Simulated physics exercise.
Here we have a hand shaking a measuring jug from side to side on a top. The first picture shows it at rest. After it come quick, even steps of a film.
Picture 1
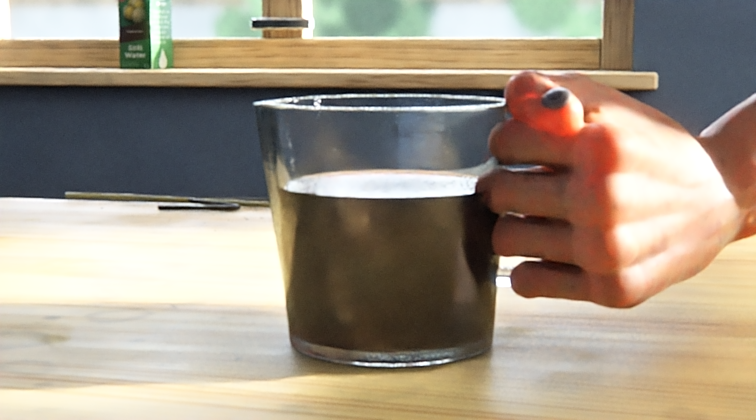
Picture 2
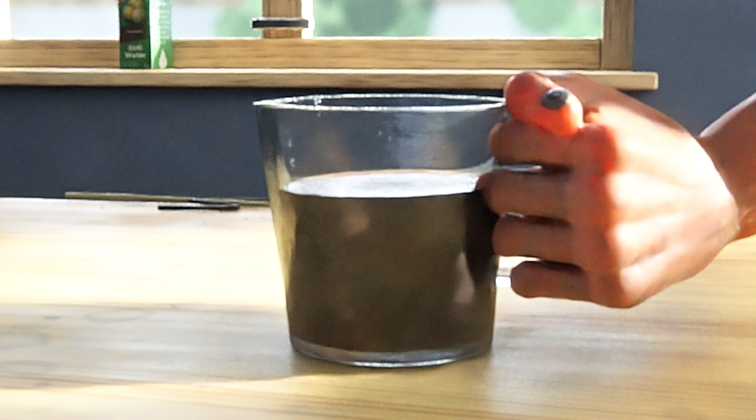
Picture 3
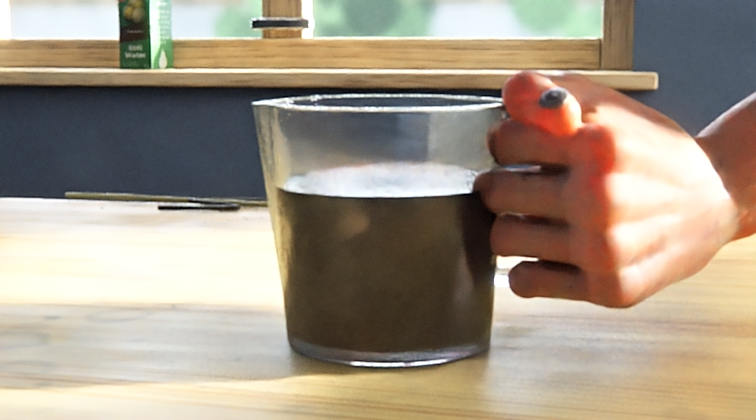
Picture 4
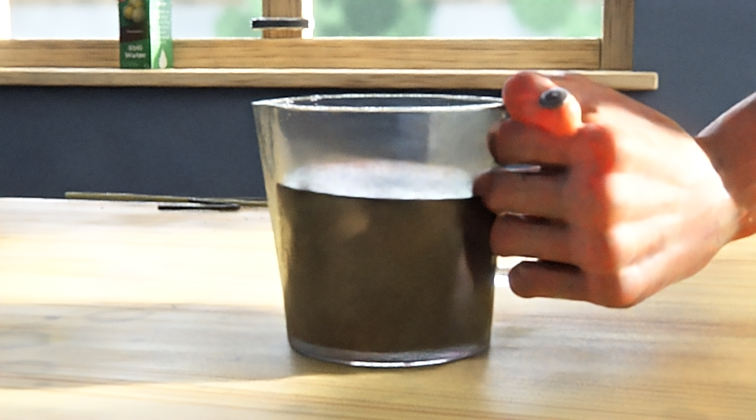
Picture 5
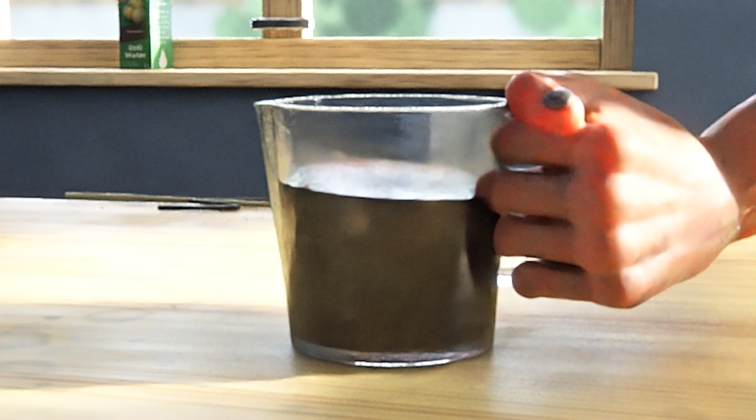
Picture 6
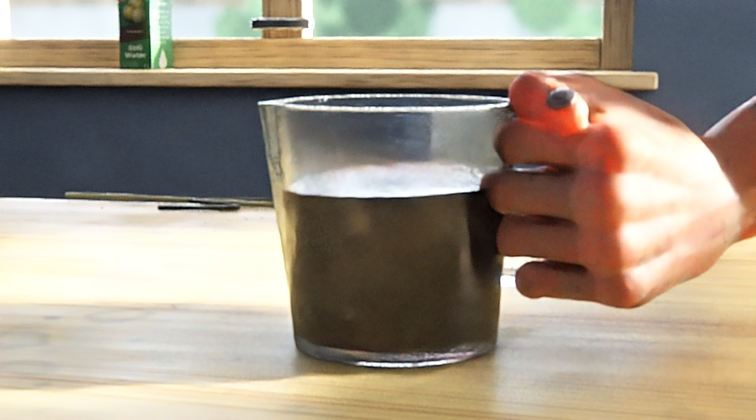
On a wooden top, a hand slightly shifts a glass jug of dark liquid left, then right.
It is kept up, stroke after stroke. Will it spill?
The measuring jug stays dry outside.
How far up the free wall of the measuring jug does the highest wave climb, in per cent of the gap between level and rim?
Some 30 per cent.
A moment on, the highest wave so far stays far below the rim.
Further on, the highest wave so far climbs under half way to the rim.
When it is over, the highest wave so far climbs under half way to the rim; nothing has left it.
